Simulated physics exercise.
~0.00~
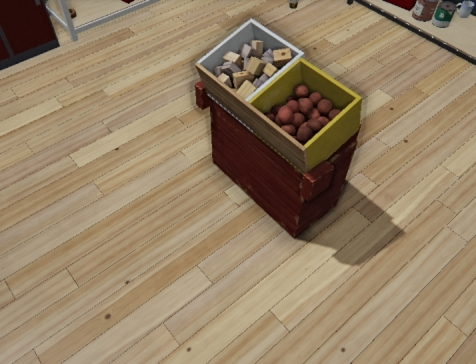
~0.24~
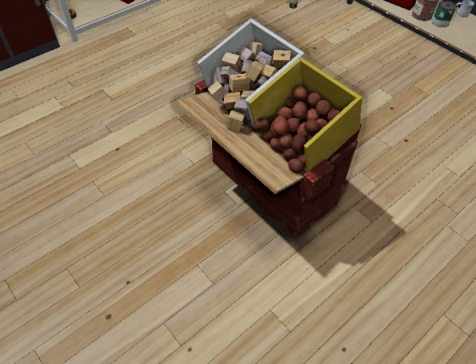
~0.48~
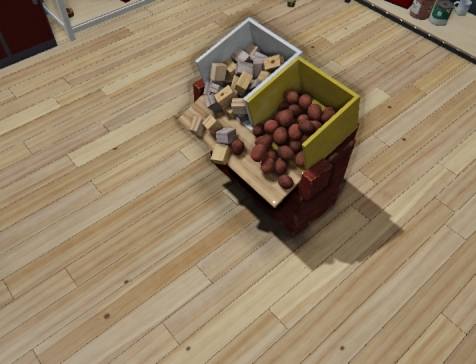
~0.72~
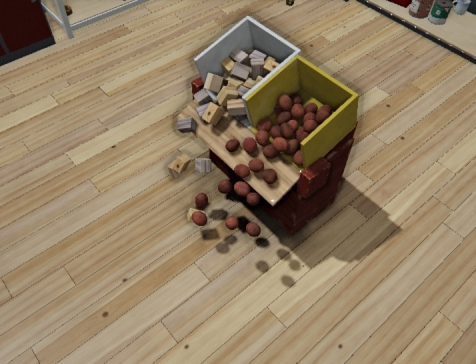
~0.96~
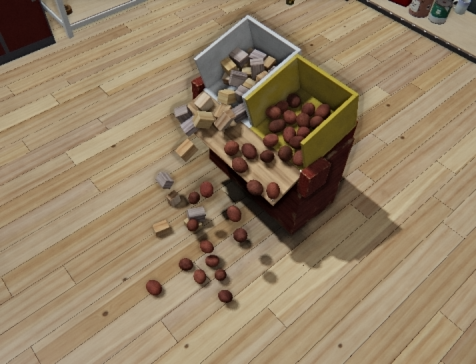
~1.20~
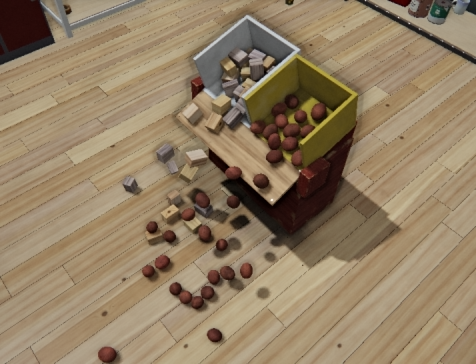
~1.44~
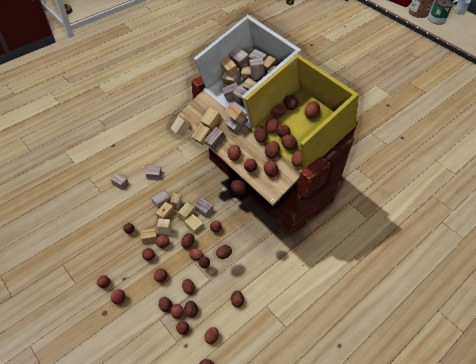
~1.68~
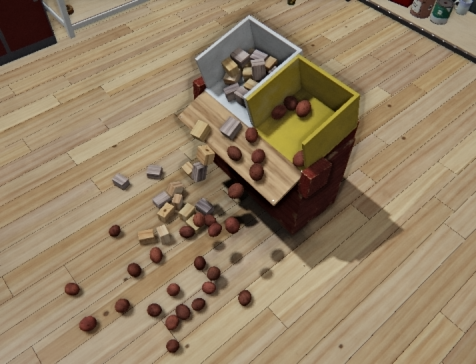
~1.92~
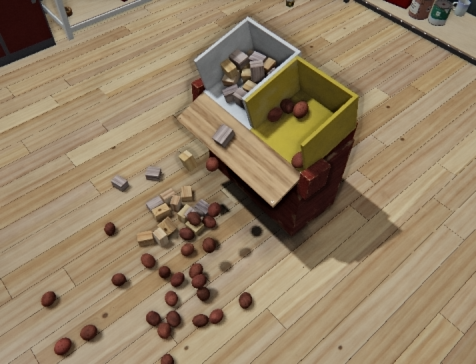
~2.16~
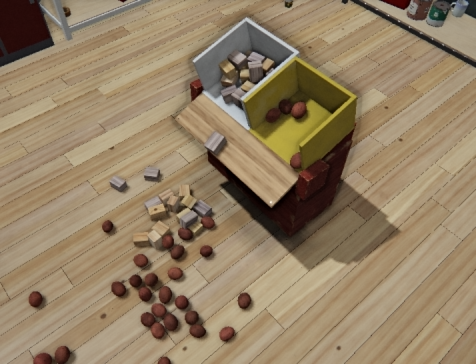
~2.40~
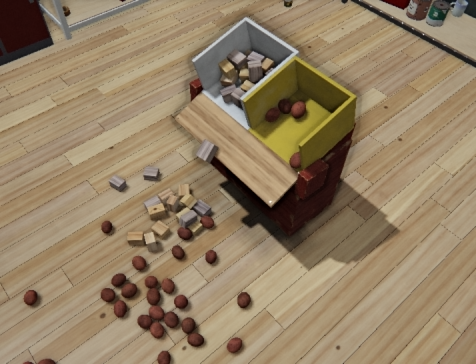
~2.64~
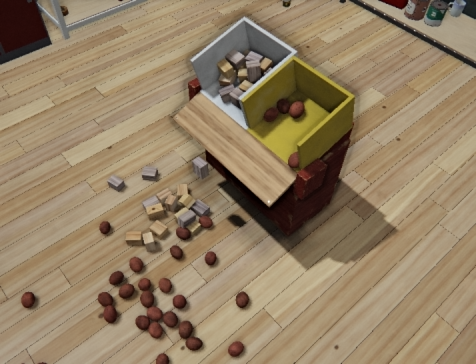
A flap drops open and red potatoes and wooden blocks spill onto the floor, leaving some behind.
